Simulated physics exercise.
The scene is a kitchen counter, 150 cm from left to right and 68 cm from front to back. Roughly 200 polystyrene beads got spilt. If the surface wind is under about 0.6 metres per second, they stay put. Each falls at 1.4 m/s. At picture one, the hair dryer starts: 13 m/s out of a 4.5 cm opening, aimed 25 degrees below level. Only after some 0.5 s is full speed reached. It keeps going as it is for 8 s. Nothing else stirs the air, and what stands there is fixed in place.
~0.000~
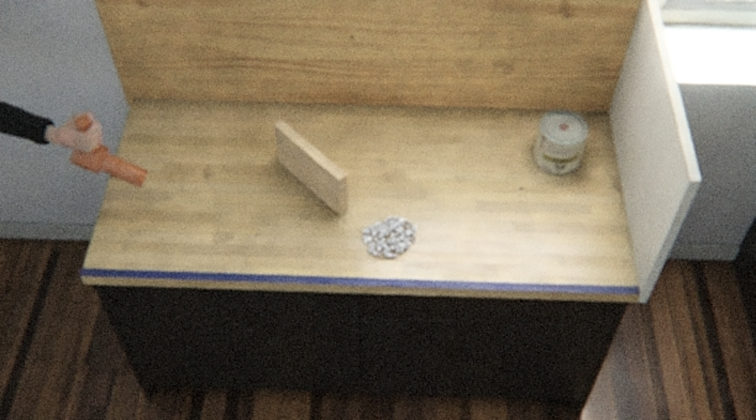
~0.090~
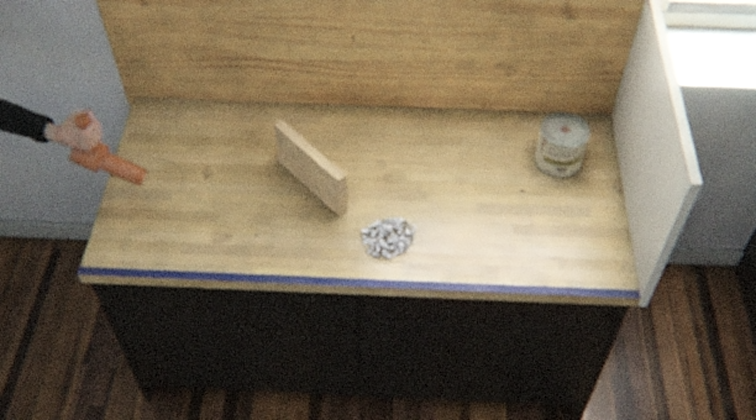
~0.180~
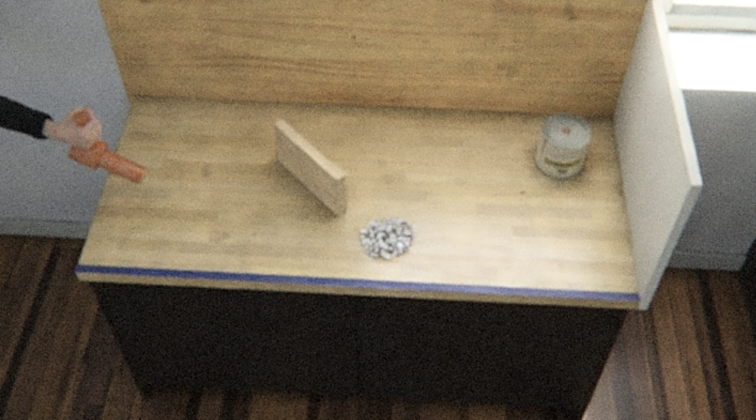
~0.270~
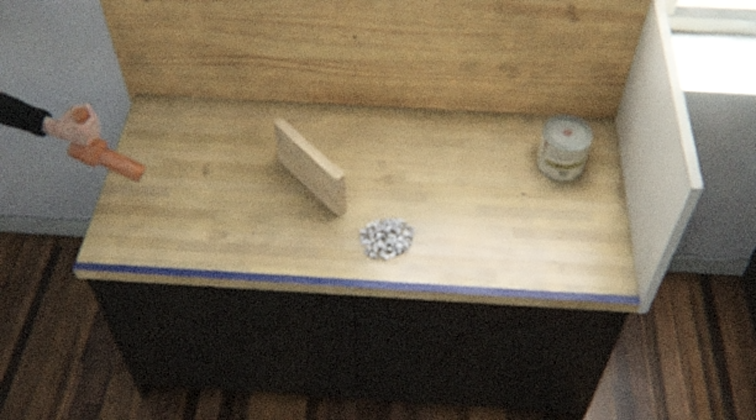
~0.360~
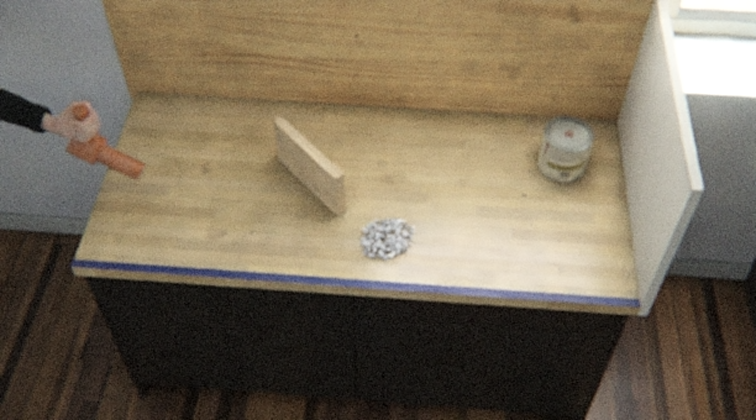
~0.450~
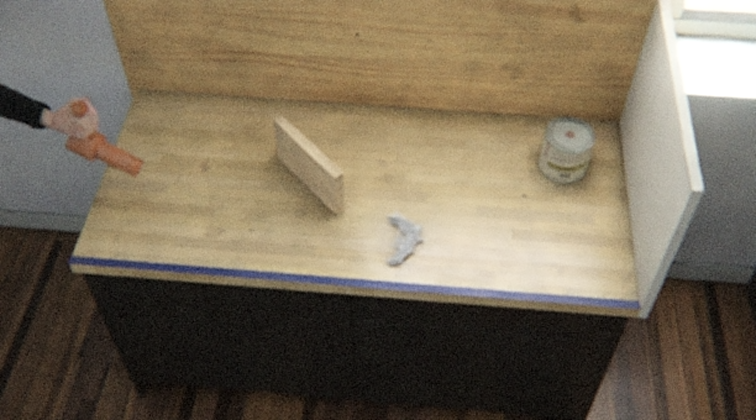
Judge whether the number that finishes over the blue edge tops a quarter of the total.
I suspect that edge gives up more than a quarter.
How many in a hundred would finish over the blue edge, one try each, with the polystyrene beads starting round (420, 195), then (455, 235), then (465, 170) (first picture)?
Results, one try each: 3 %, 15 %, 0 %.
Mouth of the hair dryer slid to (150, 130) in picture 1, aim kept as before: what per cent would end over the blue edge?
It would come out near 50 in a hundred.
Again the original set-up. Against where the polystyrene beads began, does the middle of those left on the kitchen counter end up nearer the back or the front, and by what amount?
It has shifted to the far side, by around 50 cm.
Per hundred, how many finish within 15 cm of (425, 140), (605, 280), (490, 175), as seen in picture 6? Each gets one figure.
Roughly 15 %, 0 % and 0 %, in that order.
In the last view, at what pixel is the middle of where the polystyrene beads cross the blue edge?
I'd put my finger close to (535, 301).
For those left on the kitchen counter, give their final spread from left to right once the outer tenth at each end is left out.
Spread, left to right: Approx. 50 cm.
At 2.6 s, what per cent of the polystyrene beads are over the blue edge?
It comes to around 40 %.
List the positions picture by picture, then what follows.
In the first picture, the middle of the polystyrene beads is near (387, 235), none has stirred yet and the mouth of the hair dryer is at (145, 180).
In the second picture, the middle of the polystyrene beads is near (386, 236), none has stirred yet and the blue edge is centred on (356, 287).
In the third picture, the middle of the polystyrene beads is near (385, 237), none has stirred yet, the top of a board is at (309, 148) and the top of a tin is at (566, 131).
In the fourth picture, the middle of the polystyrene beads is near (385, 237) and none has stirred yet.
In the fifth picture, the middle of the polystyrene beads is near (384, 237) and none has stirred yet.
In the sixth picture, the middle of the polystyrene beads is near (407, 238), the farthest in sight from the hair dryer is at (421, 240) and about 85 % have left their places.
After 1.6 s, 40 % are over the blue edge; the middle of those still in play is near (613, 199); 40 % have settled or left.
After 2.6 s, 41 % are over the blue edge; the middle of those still in play is near (608, 123); 50 % have settled or left.
After 4.4 s, 41 % are over the blue edge; the middle of those still in play is near (504, 114); 54 % have settled or left.
After 8.0 s, at the end, 41 % are over the blue edge; the middle of those still in play is near (474, 110).
